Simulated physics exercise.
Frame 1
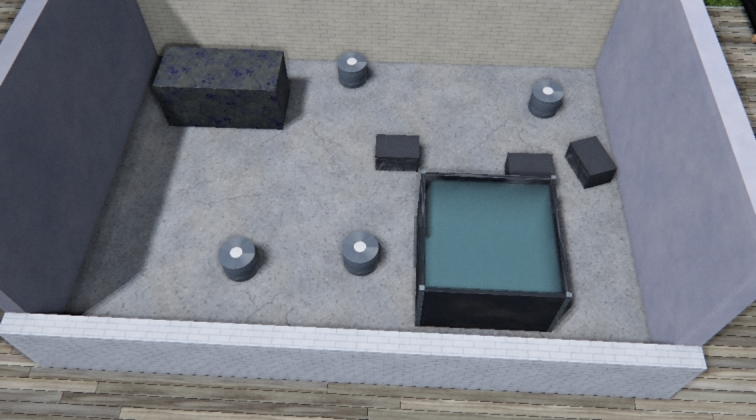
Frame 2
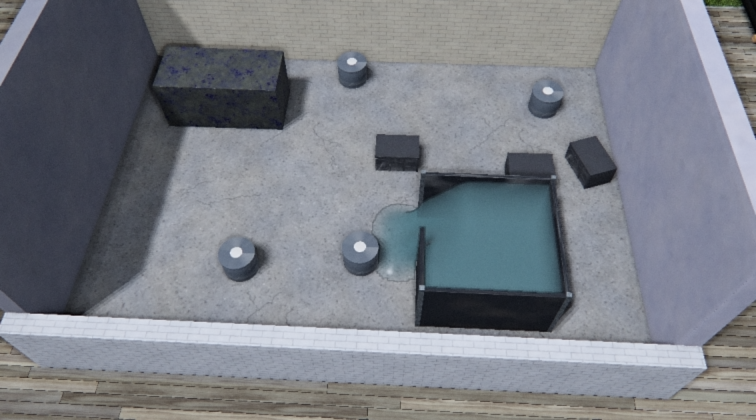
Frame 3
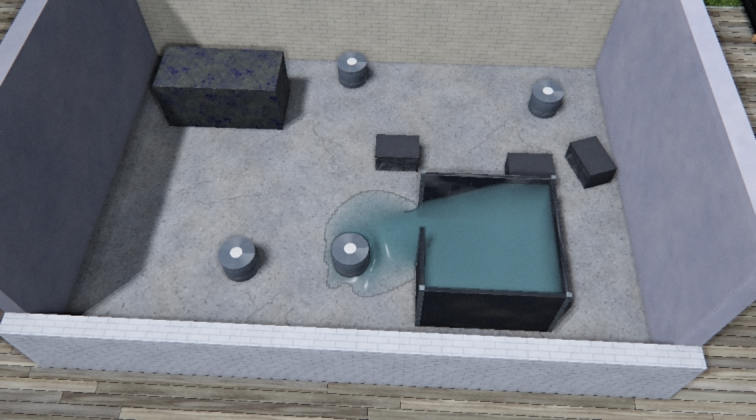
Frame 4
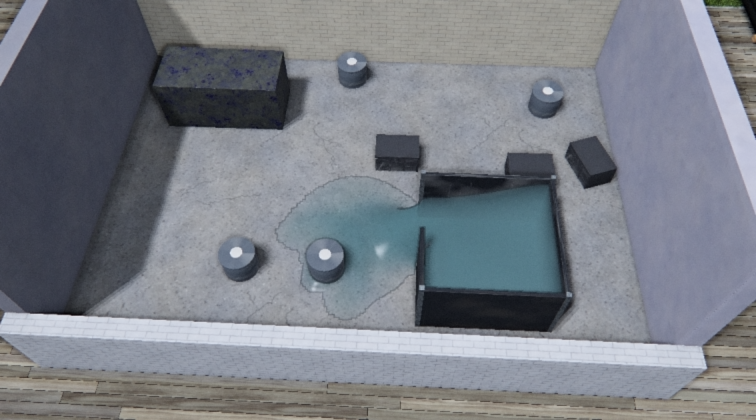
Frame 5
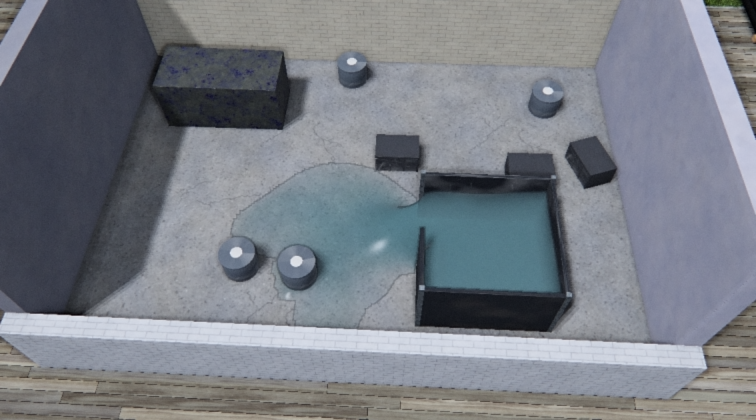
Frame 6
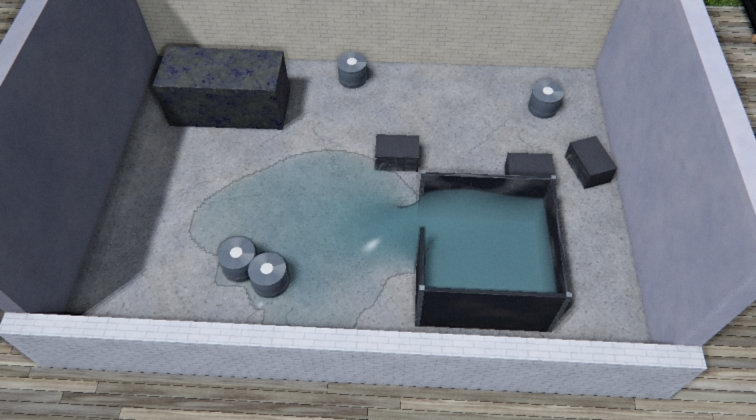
A walled yard with a speckled grey floor is seen from above by a still camera. Teal water fills a dark, square enclosure at right, with four grey tubs and three small dark crates around the yard and a large dark block at upper left. Water pours through the enclosure's left side, spreads leftward across the floor, and pushes the nearest tub left, close beside another.
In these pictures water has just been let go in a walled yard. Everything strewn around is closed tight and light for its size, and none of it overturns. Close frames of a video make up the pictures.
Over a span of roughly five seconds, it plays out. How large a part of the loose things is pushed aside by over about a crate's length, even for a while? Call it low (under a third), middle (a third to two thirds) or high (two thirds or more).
Low.
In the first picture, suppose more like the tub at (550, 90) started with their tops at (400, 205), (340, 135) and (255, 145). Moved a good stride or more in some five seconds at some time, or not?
Sequence: Travels that far, travels that far, travels that far.
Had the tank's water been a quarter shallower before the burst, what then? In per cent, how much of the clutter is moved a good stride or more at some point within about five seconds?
My figure is 30 percent.
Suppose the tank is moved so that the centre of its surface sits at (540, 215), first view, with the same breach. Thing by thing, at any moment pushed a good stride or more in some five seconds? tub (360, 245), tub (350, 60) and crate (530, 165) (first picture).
Well, the first one got driven a long way, the second didn't get far, and the third didn't get far.
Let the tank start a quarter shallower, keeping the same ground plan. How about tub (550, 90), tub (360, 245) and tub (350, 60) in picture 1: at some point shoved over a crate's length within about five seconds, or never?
One: Stayed below the mark. Two: Passed the mark. Three: Stayed below the mark.
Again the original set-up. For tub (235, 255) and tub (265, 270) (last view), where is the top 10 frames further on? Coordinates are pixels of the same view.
(81, 267) and (65, 300).
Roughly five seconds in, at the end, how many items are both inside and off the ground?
It adds up to 2.
A moment on, 1 of 7 are well off their spots; 0 afloat.
Next, 2 of 7 are well off their spots; 2 afloat.
Later, 2 of 7 are well off their spots; 1 afloat.
In the end, 2 of 7 are well off their spots, and 2 have been at some point; 2 afloat.
